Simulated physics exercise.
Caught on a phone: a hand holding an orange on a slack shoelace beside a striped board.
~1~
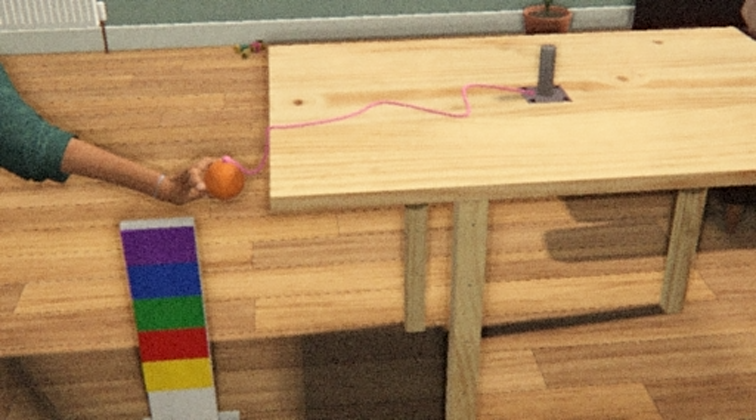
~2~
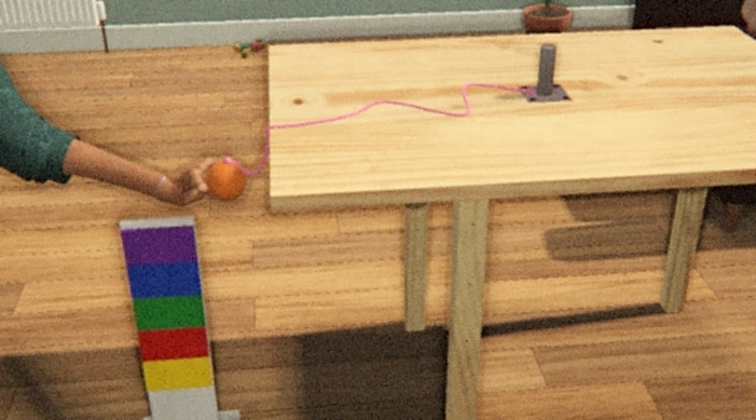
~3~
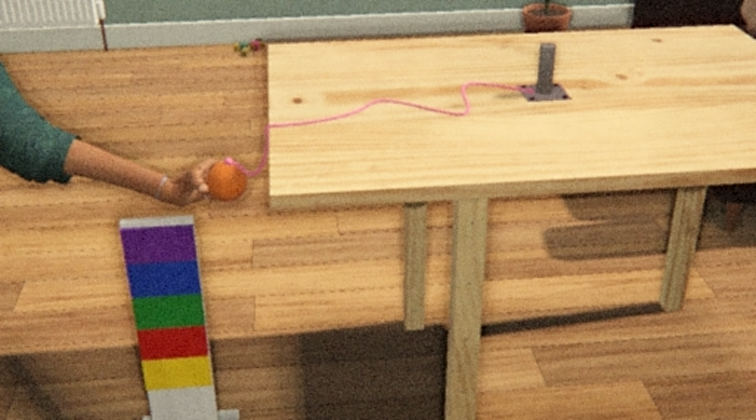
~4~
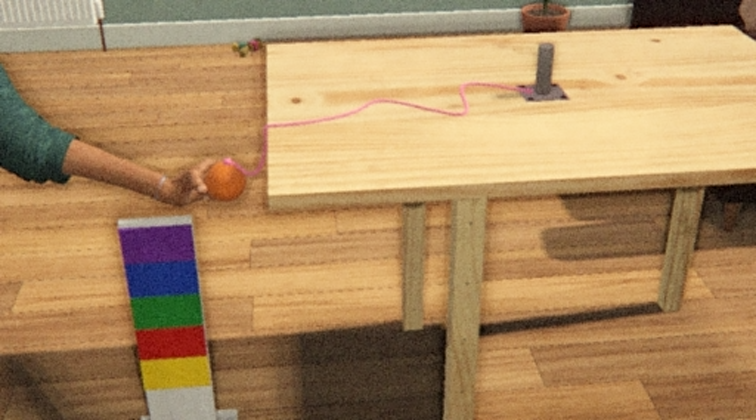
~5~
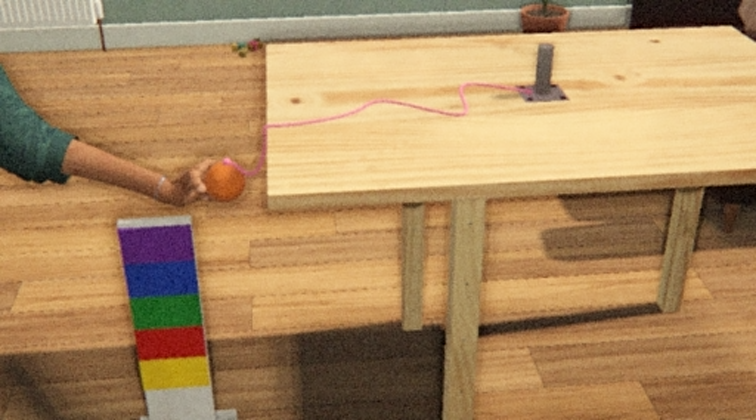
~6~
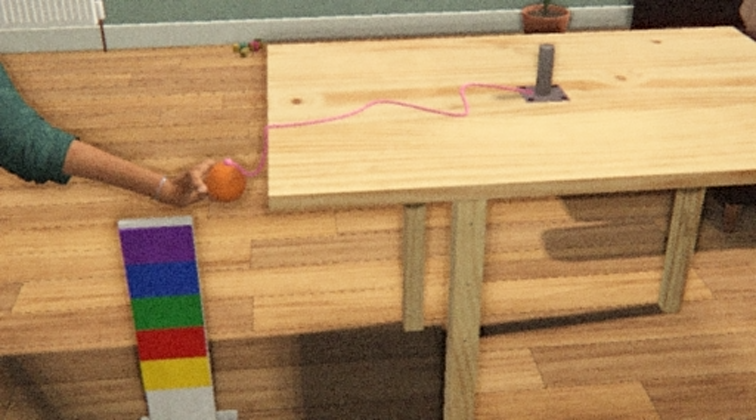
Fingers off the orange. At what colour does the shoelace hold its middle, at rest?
The shoelace holds its middle at green.
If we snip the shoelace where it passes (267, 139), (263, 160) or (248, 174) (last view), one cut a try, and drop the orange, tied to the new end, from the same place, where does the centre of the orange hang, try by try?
The places are (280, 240), (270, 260) and (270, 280).
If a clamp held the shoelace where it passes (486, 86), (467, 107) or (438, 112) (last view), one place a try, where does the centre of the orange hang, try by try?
Near (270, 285), (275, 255) and (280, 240).
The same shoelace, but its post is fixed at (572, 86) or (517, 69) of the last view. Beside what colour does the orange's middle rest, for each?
Try by try: Blue; green.
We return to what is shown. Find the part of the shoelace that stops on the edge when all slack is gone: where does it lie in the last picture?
It lies at about (359, 111).
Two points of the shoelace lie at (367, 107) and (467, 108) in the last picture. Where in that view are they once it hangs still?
Near (276, 108) and (404, 101).
A little later, orange near (313, 290); level with green.
Next, orange near (259, 281); level with green.
When it is over, orange near (275, 282); level with green. At green.
